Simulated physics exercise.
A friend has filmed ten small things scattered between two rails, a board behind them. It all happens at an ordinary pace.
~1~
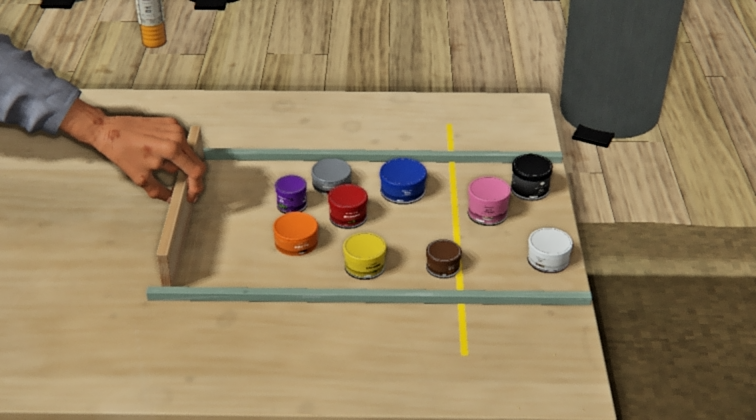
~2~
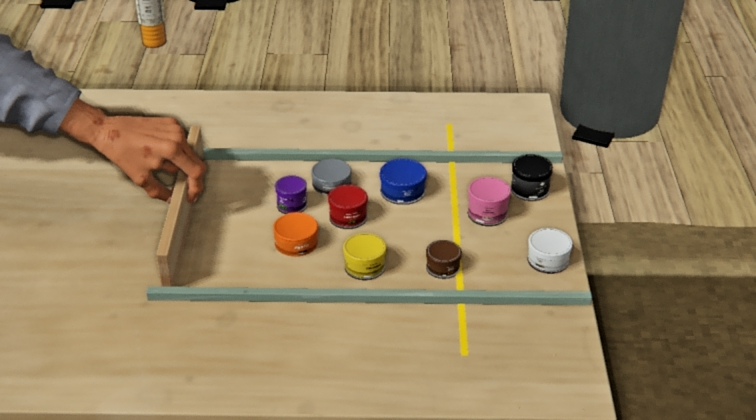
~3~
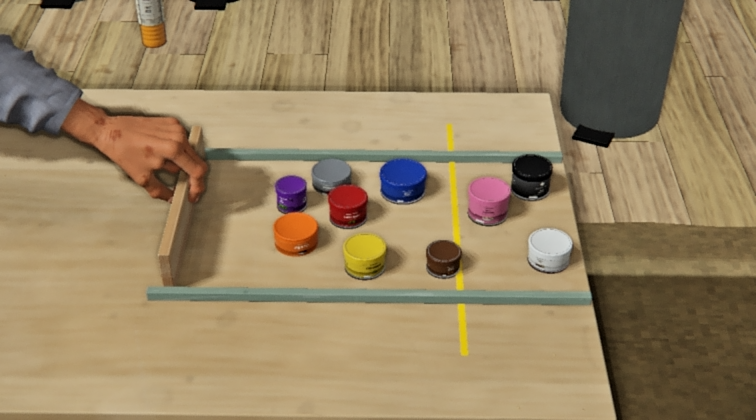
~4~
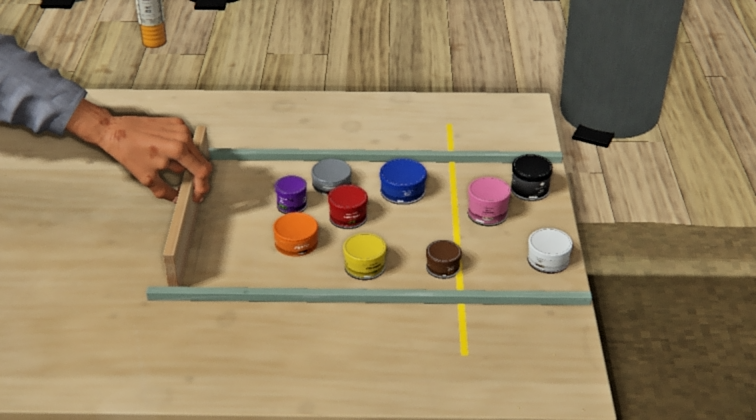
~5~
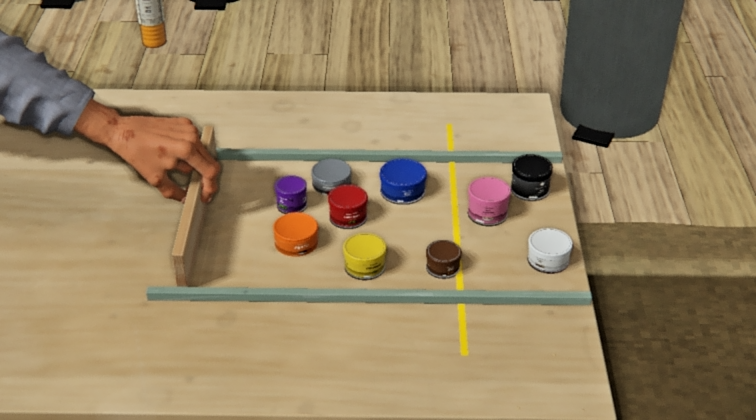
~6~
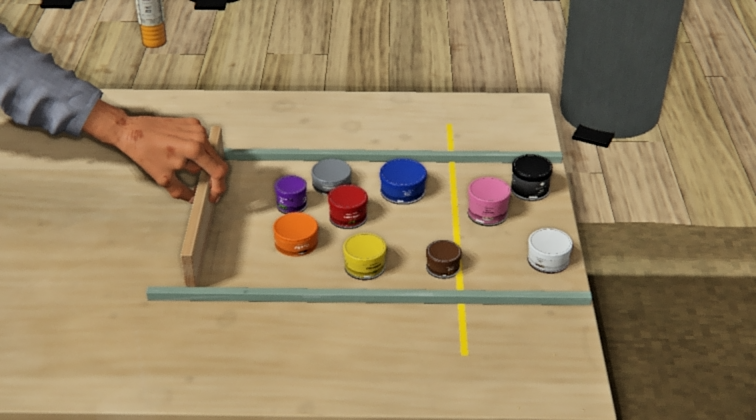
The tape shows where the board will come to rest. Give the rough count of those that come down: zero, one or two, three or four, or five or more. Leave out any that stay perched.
The number that fall off is zero.
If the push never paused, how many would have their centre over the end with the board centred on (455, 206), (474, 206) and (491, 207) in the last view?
Past the end: 0, 0 and 1.
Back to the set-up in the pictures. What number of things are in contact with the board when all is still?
5 of them.
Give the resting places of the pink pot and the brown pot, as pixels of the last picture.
About (516, 212), and the other about (515, 259).
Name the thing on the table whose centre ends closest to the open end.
The black tin.
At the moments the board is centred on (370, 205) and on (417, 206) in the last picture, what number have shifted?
By then 6, and 8.
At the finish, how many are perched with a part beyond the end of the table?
That would be 0.
Soon after, none off yet; white tin at rest near (549, 251); black tin at rest near (531, 177); pink pot at rest near (489, 202).
In the end, the number that fall off is zero.
